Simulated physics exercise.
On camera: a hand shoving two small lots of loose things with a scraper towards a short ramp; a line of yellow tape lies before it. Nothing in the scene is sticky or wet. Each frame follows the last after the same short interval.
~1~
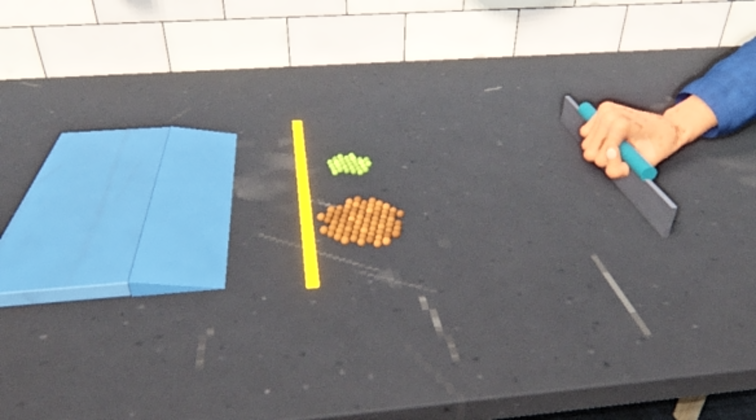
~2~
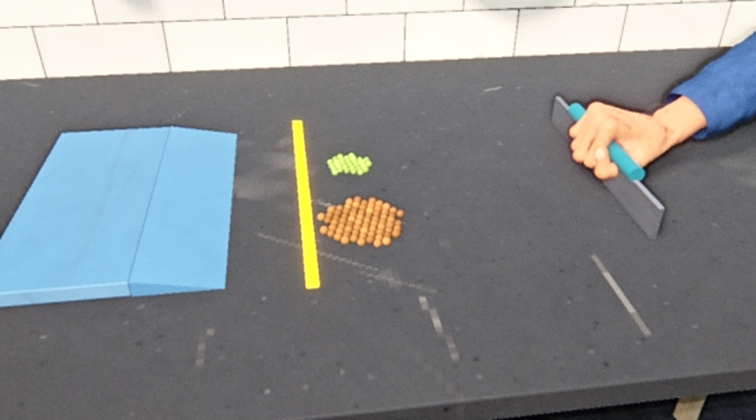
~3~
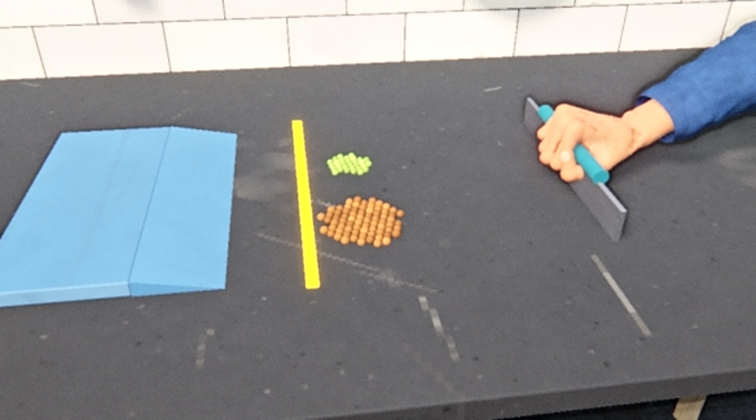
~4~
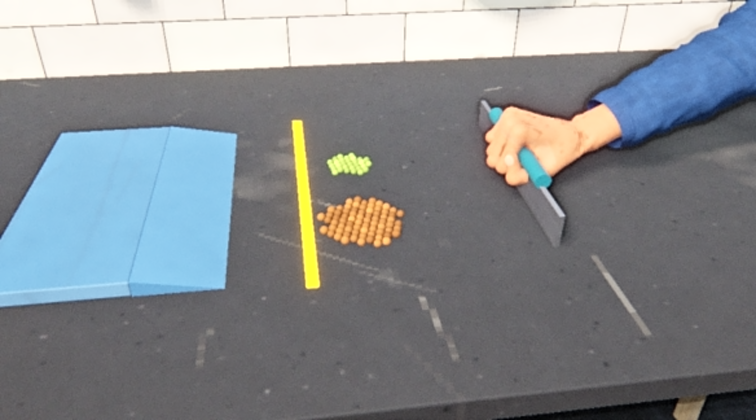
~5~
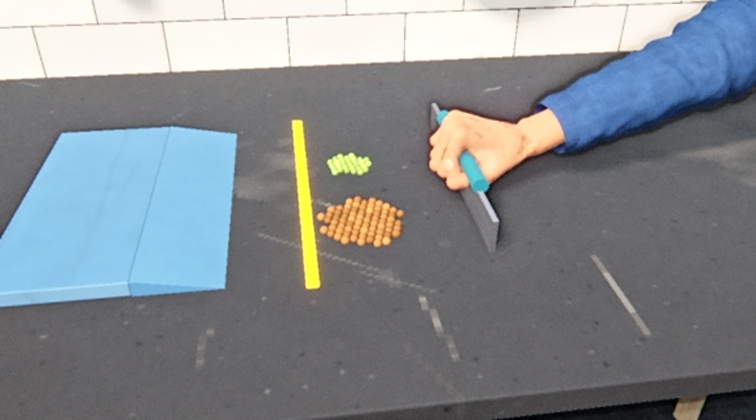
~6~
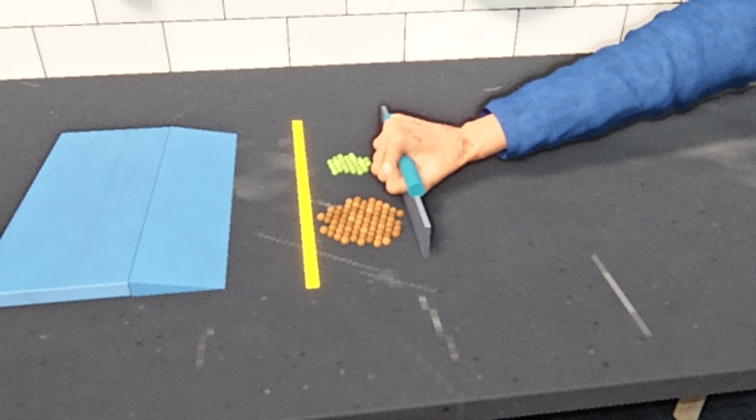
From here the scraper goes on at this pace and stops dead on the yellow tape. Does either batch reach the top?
Here the near batch lands some on top while the far batch lands some on top.
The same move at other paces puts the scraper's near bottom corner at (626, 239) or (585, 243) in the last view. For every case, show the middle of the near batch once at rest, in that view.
Lab note: Resting centre close to (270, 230), then close to (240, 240).
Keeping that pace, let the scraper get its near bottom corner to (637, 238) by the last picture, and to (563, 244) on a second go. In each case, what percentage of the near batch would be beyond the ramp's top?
Lab note: Share near 0 per cent at the first pace and 0 per cent at the second.
Then, 0.07 s later than the last frame, scraper still moving, near (330, 161); near batch every one short of the ramp; far batch every one short of the ramp.
Then, 0.15 s later than the last frame, scraper stopped at the yellow tape; near batch roughly a third on the ramp, roughly two thirds short of the ramp; far batch every one short of the ramp.
Then, 0.43 s later than the last frame, scraper stopped at the yellow tape; near batch almost all past the top, about a tenth on the ramp; far batch the larger part past the top, about a tenth on the ramp.
When it is over, scraper stopped at the yellow tape; near batch almost all past the top, about a tenth on the ramp; far batch almost all past the top, just a few short of the ramp.
